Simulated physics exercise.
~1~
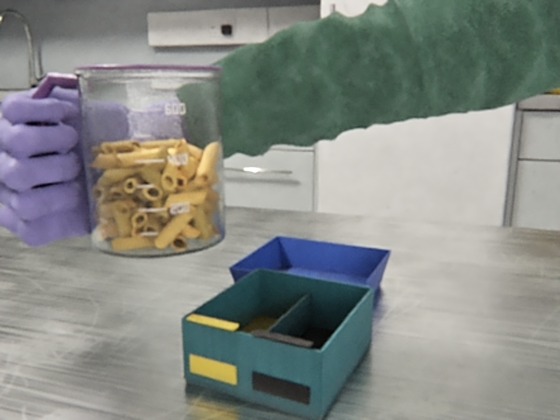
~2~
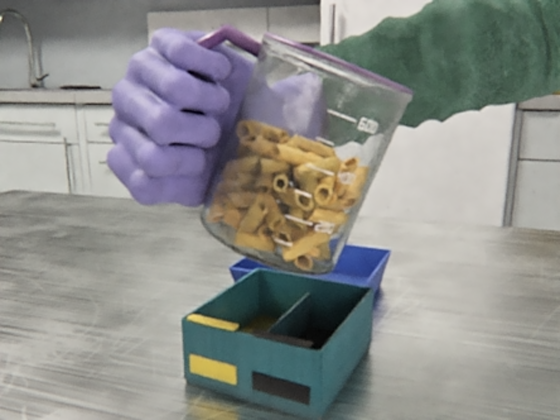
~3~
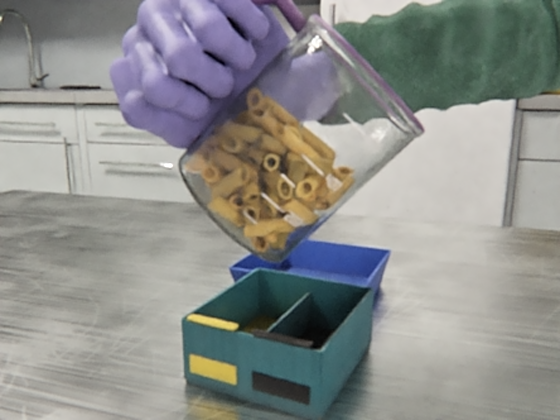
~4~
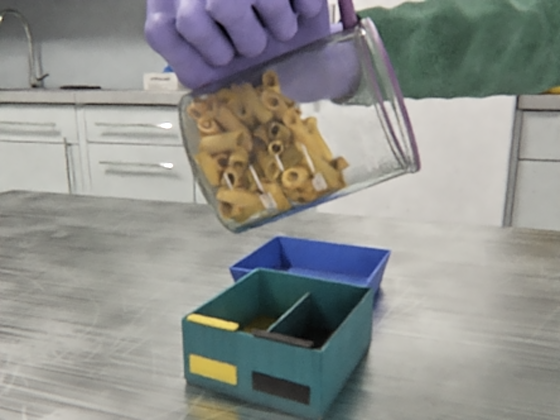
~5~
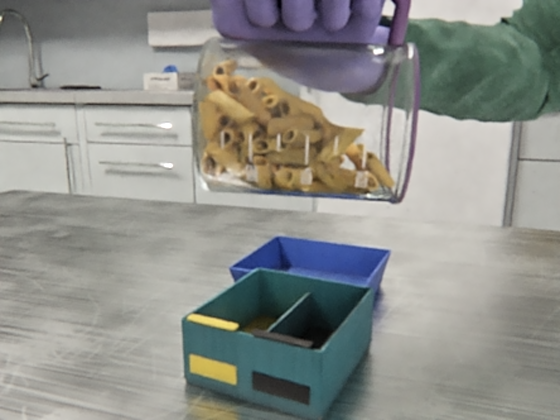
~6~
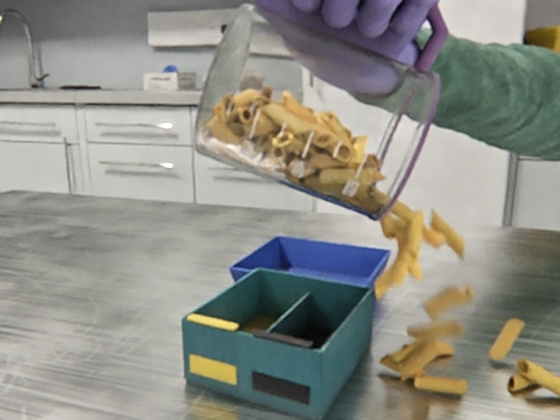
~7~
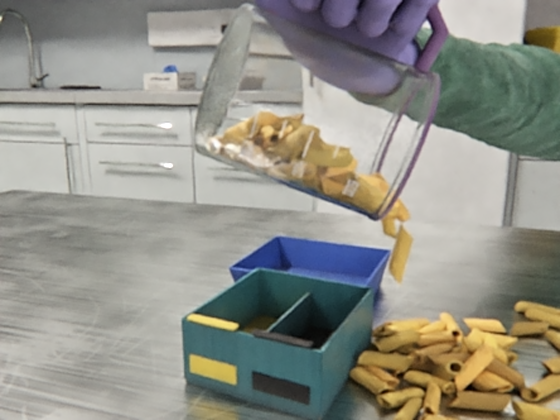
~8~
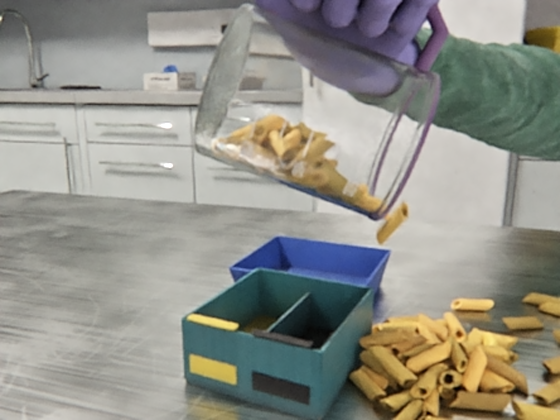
Kitchen counter with purple-gloved hand tipping a clear jug of dry pasta, spilling most beside the tins, some staying inside.
